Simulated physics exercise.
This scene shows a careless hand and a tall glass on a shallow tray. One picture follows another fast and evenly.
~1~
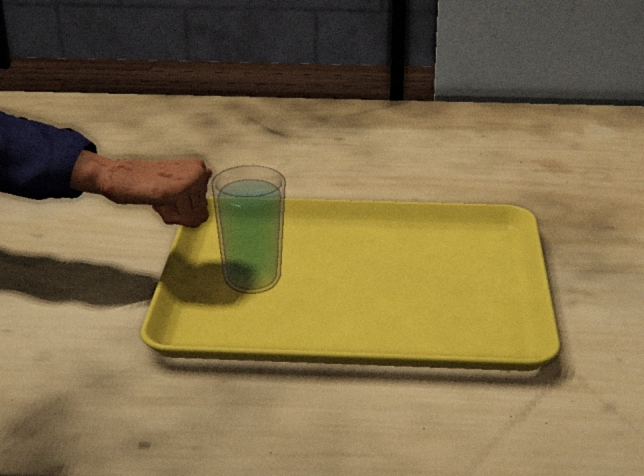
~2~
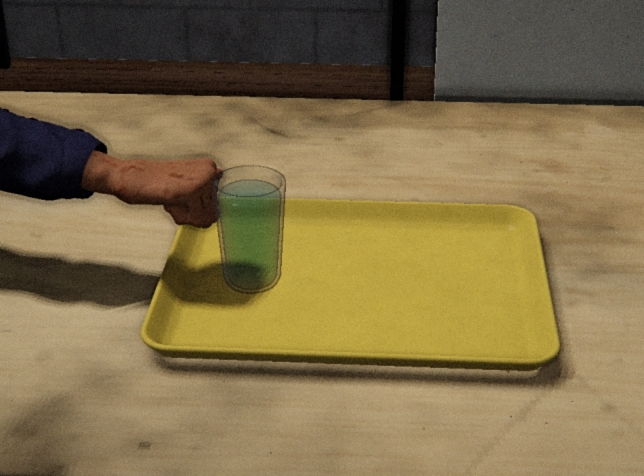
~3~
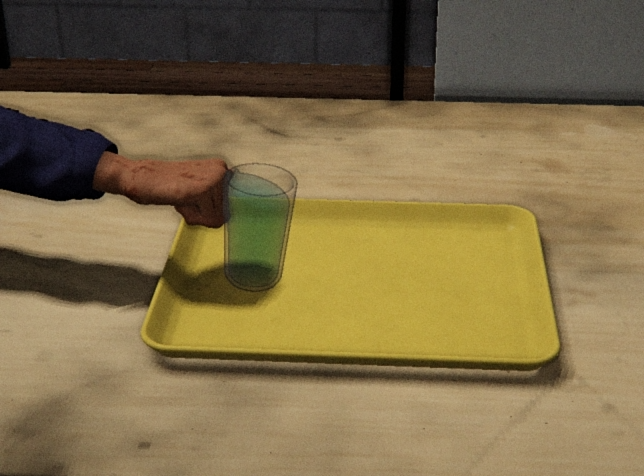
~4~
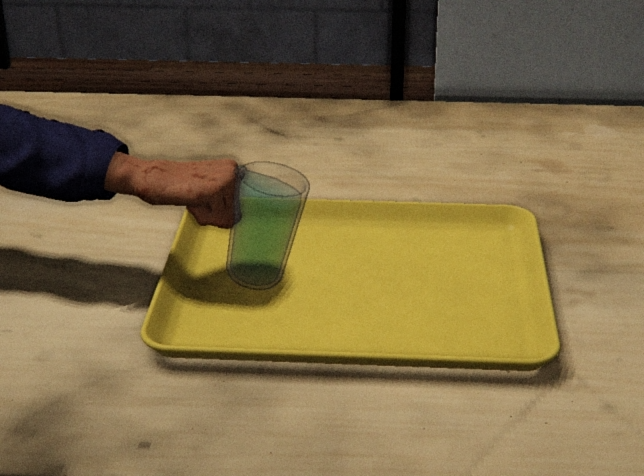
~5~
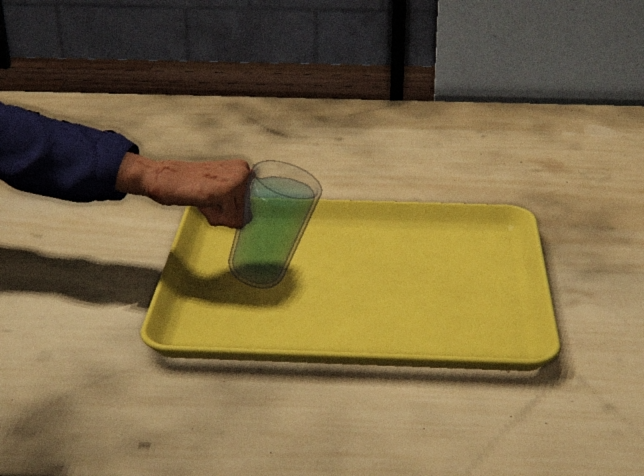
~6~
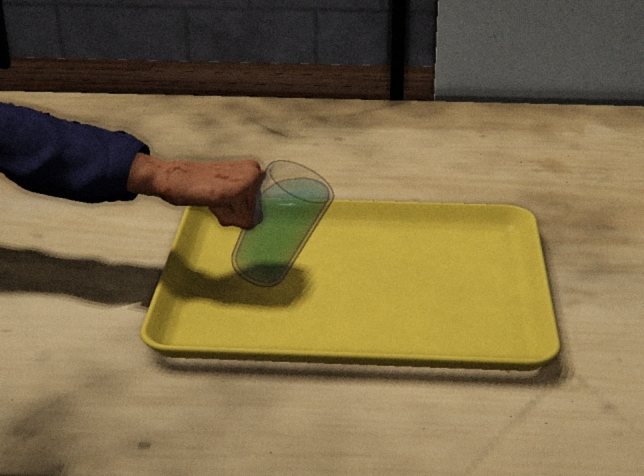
A hand in a dark blue sleeve reaches in from the left above a pale wooden table, seen from slightly above by a still camera. A tall clear glass of green liquid stands on the left part of a shallow yellow tray, with a dark wall behind. The fist pushes rightward against the glass's upper side, and the glass leans steadily further right while the liquid shifts inside.
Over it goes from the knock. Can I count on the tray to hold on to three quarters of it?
It seems more than a quarter is lost from the tray.
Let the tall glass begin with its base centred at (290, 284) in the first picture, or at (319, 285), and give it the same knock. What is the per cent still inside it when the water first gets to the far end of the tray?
About 65 % and 75 %.
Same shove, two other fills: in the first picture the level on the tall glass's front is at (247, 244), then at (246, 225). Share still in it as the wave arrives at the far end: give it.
In order, 65 and 65 in a hundred.
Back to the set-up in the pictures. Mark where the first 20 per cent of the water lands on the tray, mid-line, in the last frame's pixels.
I'd put it at roughly (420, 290) on the centre line.
A moment on, the tall glass lies on its side and 94 per cent is in the glass, 5 on the tray and 1 above or beyond its rim.
Next, the tall glass lies on its side and 54 per cent is in the glass, 44 on the tray and 2 above or beyond its rim.
Then the tall glass lies on its side and 32 per cent is in the glass, 40 on the tray and 27 above or beyond its rim.
Later the tall glass lies on its side and 17 per cent is in the glass, 43 on the tray and 40 above or beyond its rim.
Finally, 60 per cent is held by tray and glass, 40 is off the tray.
